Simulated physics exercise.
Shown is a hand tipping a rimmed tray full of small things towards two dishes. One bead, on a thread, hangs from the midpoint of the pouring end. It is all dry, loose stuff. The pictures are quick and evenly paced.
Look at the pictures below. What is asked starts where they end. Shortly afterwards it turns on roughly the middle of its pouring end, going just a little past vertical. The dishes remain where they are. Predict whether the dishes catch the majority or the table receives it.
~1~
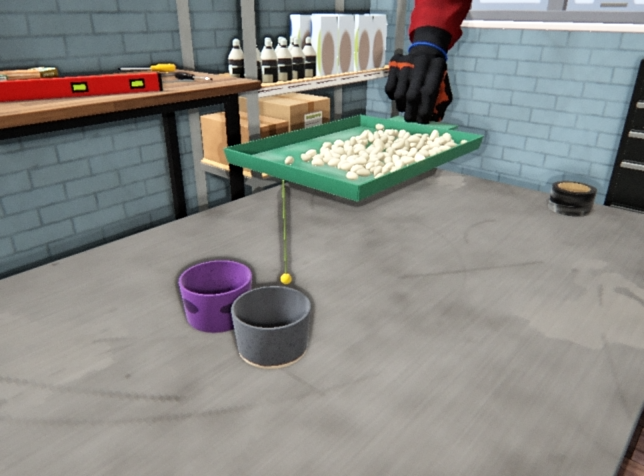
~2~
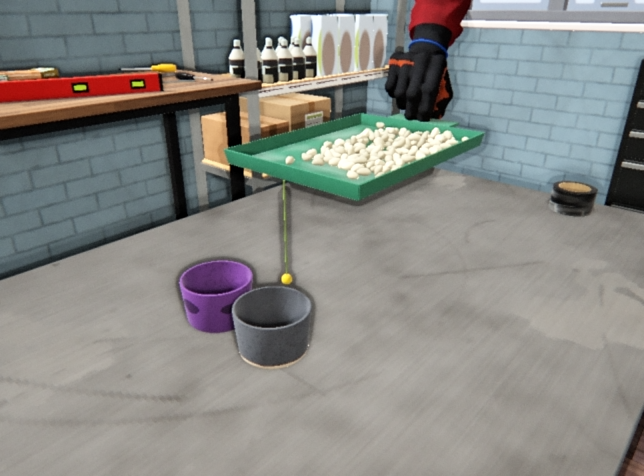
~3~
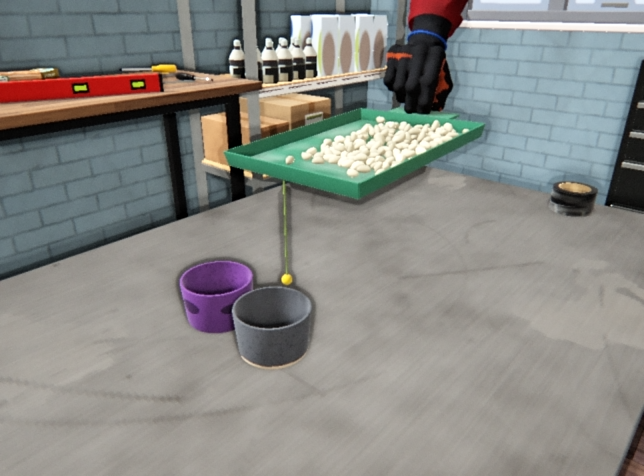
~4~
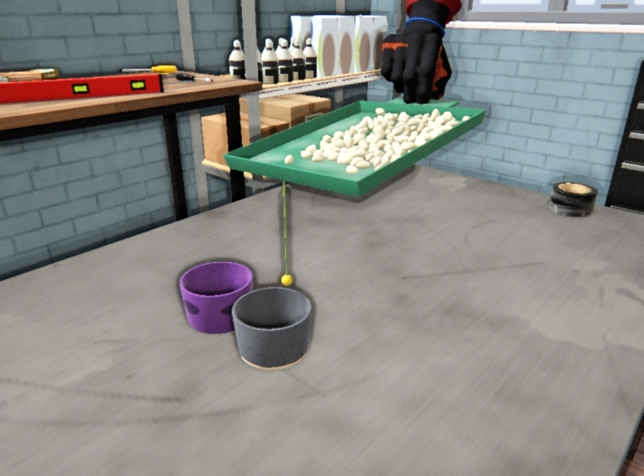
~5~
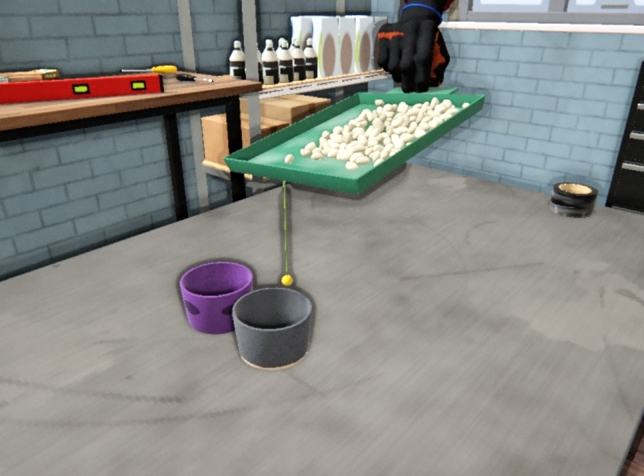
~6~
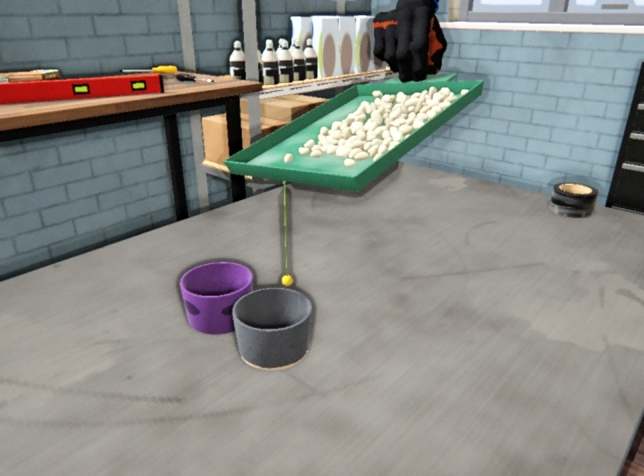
The dishes catch the majority.
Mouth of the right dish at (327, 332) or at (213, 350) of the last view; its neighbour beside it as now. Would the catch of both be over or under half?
First try: Lower than half; second try: Lower than half.
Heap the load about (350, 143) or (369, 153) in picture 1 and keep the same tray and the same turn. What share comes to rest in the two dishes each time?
Near 70 per cent and near 70 per cent.
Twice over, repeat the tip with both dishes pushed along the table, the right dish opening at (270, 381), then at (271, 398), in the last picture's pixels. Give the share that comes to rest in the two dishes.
Respectively 0 percent and 0 percent.
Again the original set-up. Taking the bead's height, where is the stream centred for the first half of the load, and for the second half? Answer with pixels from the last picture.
First roughly (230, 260), then roughly (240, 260).
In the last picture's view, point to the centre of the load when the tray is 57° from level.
(273, 142).
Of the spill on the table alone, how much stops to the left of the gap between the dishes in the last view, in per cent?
Share on the left: Near 50 %.
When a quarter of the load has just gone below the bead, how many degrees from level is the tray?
Roughly 100 degrees at that moment.
Just after the last frame, tray tipped steeply; almost all on the tray; just a few in the left dish; just a few in the air.
A moment on, tray tipped right over; the larger part on the tray; just a few in the right dish; about a tenth in the left dish; about a tenth outside both; just a few in the air.
Further on, tray tipped past a quarter turn; about a tenth in the right dish; roughly half in the left dish; roughly a third outside both.
When it is over, tray tipped past a quarter turn; about a tenth in the right dish; roughly half in the left dish; roughly a third outside both.
